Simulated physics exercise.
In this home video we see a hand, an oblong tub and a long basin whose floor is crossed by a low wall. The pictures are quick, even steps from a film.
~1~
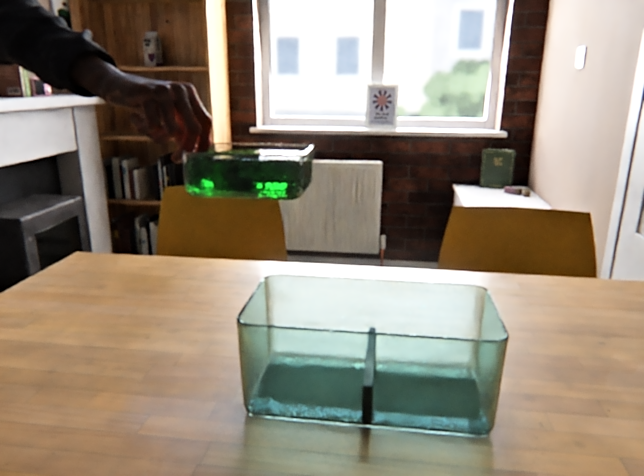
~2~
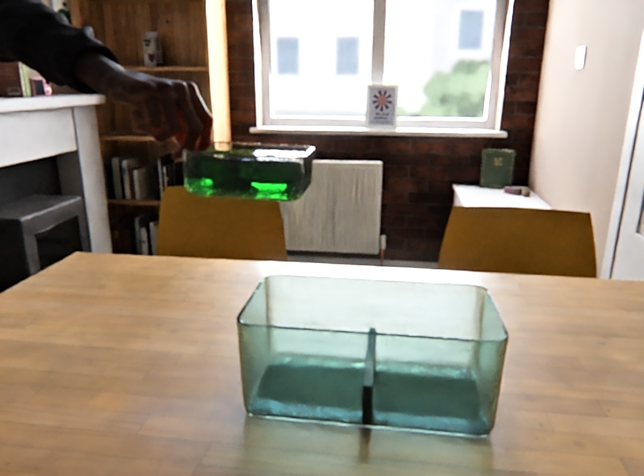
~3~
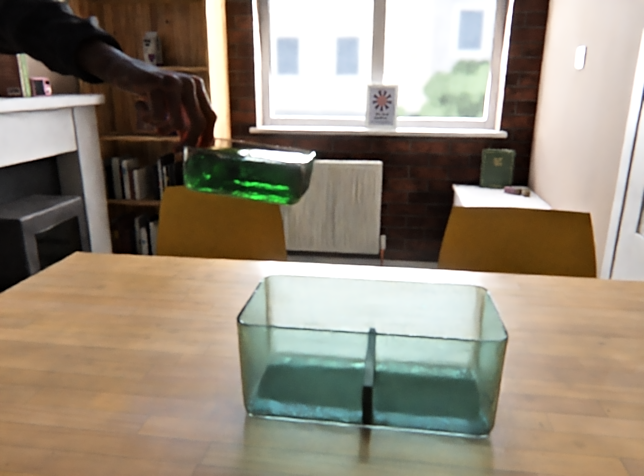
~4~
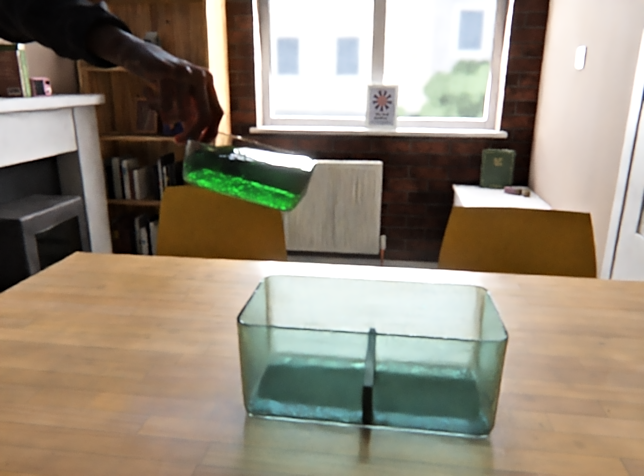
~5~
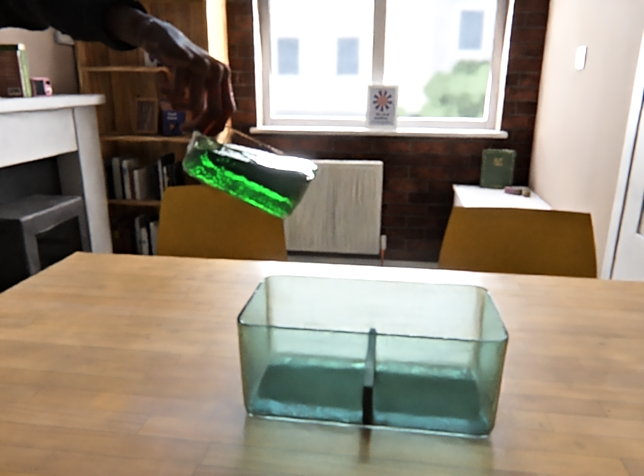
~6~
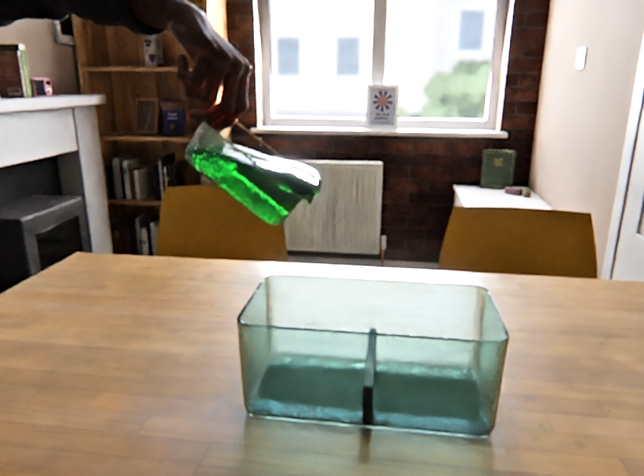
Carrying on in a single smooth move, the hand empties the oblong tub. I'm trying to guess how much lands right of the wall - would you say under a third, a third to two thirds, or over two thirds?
The share right of the wall is a minor part, beneath one third.
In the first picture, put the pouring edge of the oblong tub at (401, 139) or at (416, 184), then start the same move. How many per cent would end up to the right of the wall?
Start one gives some 85 %, start two some 85 %.
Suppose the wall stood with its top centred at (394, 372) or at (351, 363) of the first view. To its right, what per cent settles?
Try 1: Some 20 %; try 2: 60 %.
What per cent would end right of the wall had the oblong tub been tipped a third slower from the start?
About 35 %.
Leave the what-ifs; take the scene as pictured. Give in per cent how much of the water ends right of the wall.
Close to 10 percent.
A moment on, the oblong tub is tipped right over and 6 per cent is still to pour, 47 is left of the wall and 4 right of it.
Next, the oblong tub is tipped right over and 0 per cent is still to pour, 88 is left of the wall and 9 right of it.
Then the oblong tub is tipped right over and 0 per cent is still to pour, 87 is left of the wall and 11 right of it.
Later the oblong tub is tipped right over and 0 per cent is still to pour, 87 is left of the wall and 11 right of it.
In the end 87 per cent lies left of the wall, 11 right of it and 2 outside.
